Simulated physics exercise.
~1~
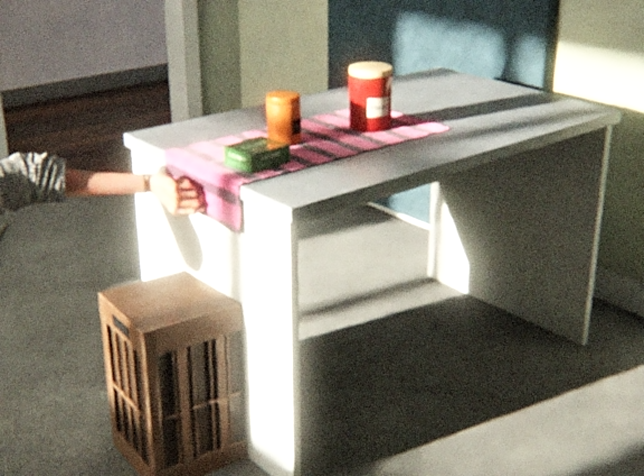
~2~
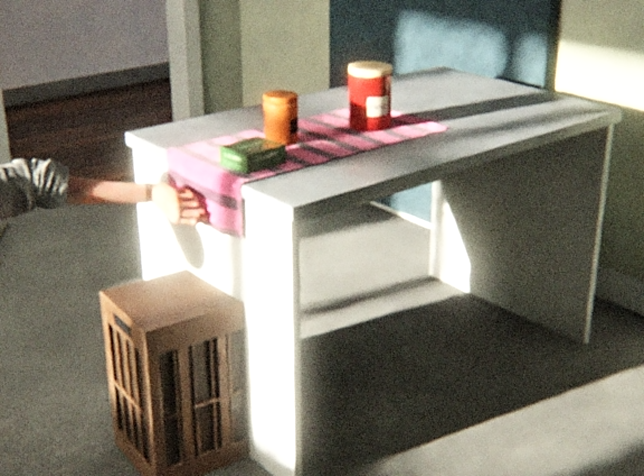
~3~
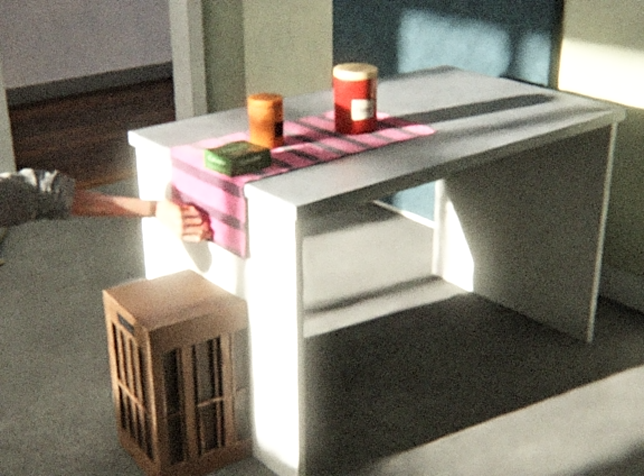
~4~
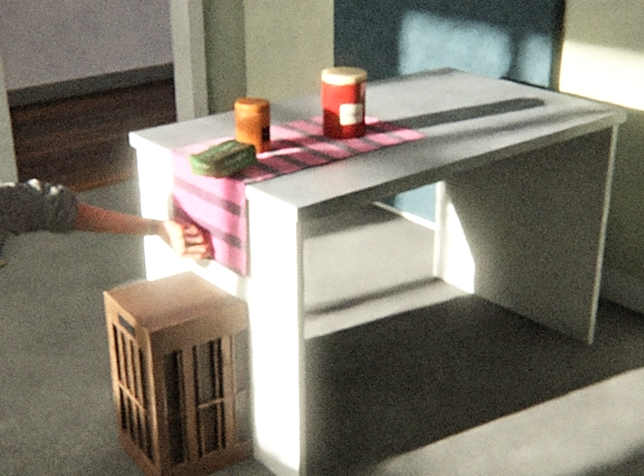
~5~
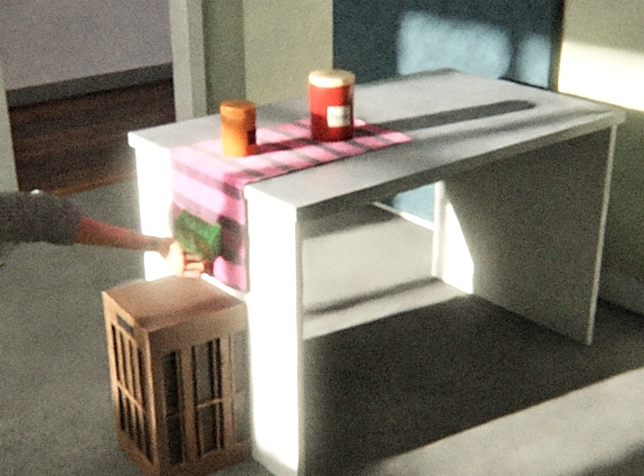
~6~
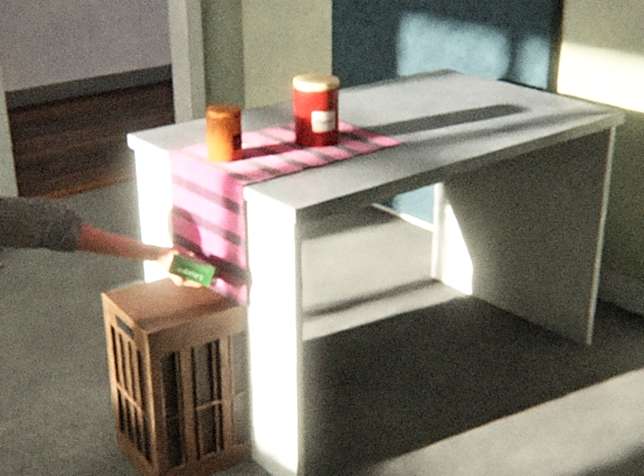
An arm in a grey sleeve reaches in from the left, gripping the end of a pink striped tea towel on a white desk in a sunlit room, seen from slightly above. A green packet, an orange jar and a red canister stand on the cloth, and a brown slatted crate sits below. The hand draws the towel slowly down, carrying all three leftward. The packet tips over the edge and slides down beside the hand. Finally the hem reaches the crate, the packet is at the hand, and the jar and canister remain upright on the desk.
